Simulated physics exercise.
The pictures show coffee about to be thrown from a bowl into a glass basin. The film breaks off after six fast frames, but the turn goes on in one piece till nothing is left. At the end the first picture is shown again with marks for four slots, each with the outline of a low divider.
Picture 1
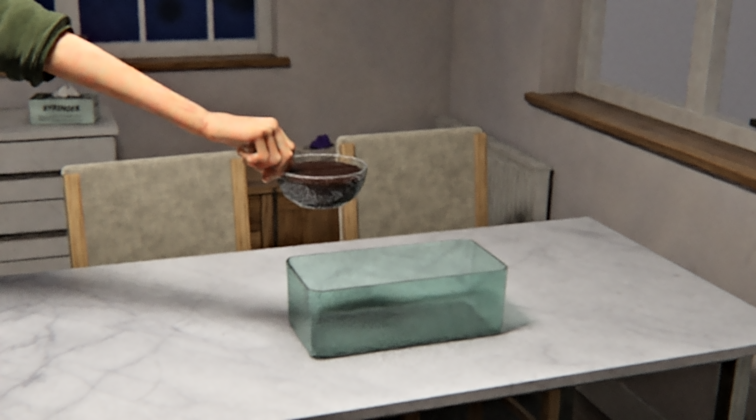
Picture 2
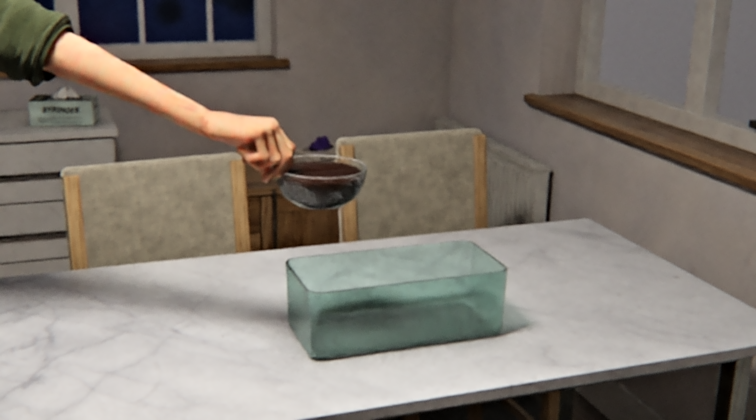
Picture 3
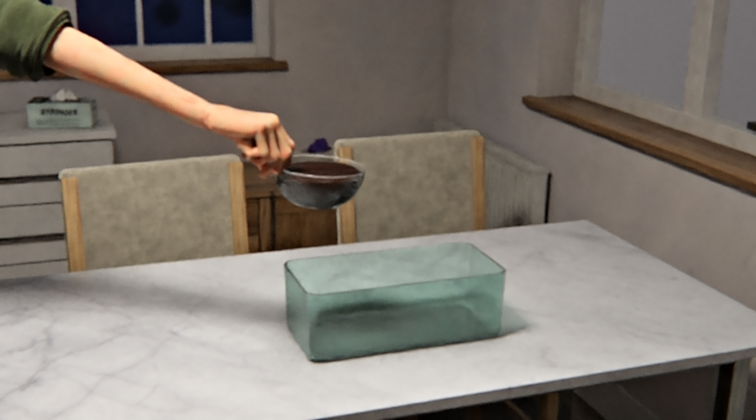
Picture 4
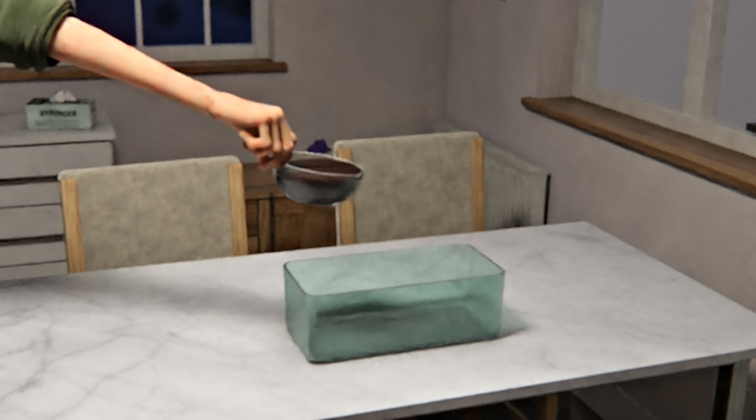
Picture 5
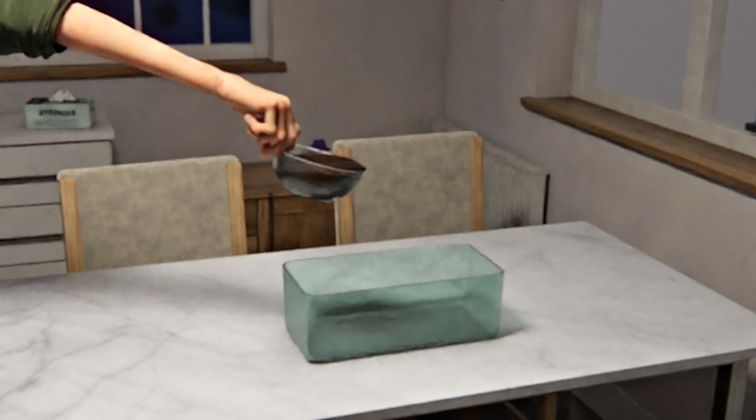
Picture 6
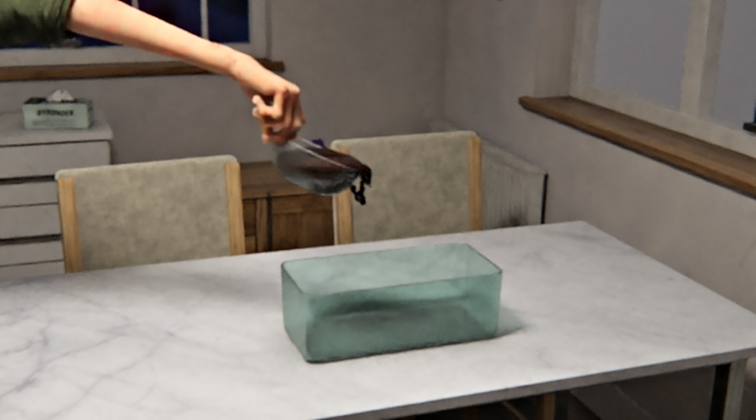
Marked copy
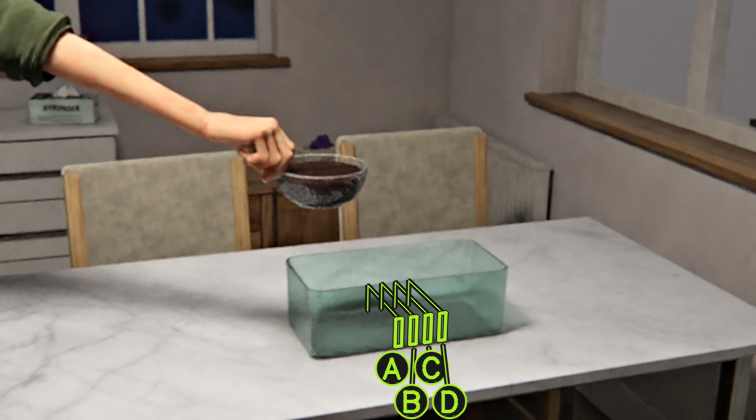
Dining room with marble table, a hand tilting a glass bowl of dark coffee rightward above a green glass basin, liquid emerging over the lip.
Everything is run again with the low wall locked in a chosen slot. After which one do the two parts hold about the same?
D.
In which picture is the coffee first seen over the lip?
In picture 5.
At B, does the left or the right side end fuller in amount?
More ends on the right.
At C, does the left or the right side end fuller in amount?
The right one.
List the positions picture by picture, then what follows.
Upright, lip at (363, 162); basin from (309, 358) to (501, 331); nothing has left yet.
Upright, lip at (363, 164); nothing has left yet.
Tipped about 4°, lip at (361, 166); nothing has left yet.
Tipped about 10°, lip at (360, 167); nothing has left yet.
Tipped about 17°, lip at (359, 166); coffee is over the lip, down to (359, 166).
Tipped about 25°, lip at (358, 166); coffee is over the lip, down to (360, 202).
On the marked copy, A at (399, 351); B at (414, 349); C at (428, 347); D at (442, 345).
With A, about 5 % ends left of the wall and 92 % right of it.
With B, about 8 % ends left of the wall and 90 % right of it.
With C, about 20 % ends left of the wall and 79 % right of it.
With D, about 52 % ends left of the wall and 46 % right of it.
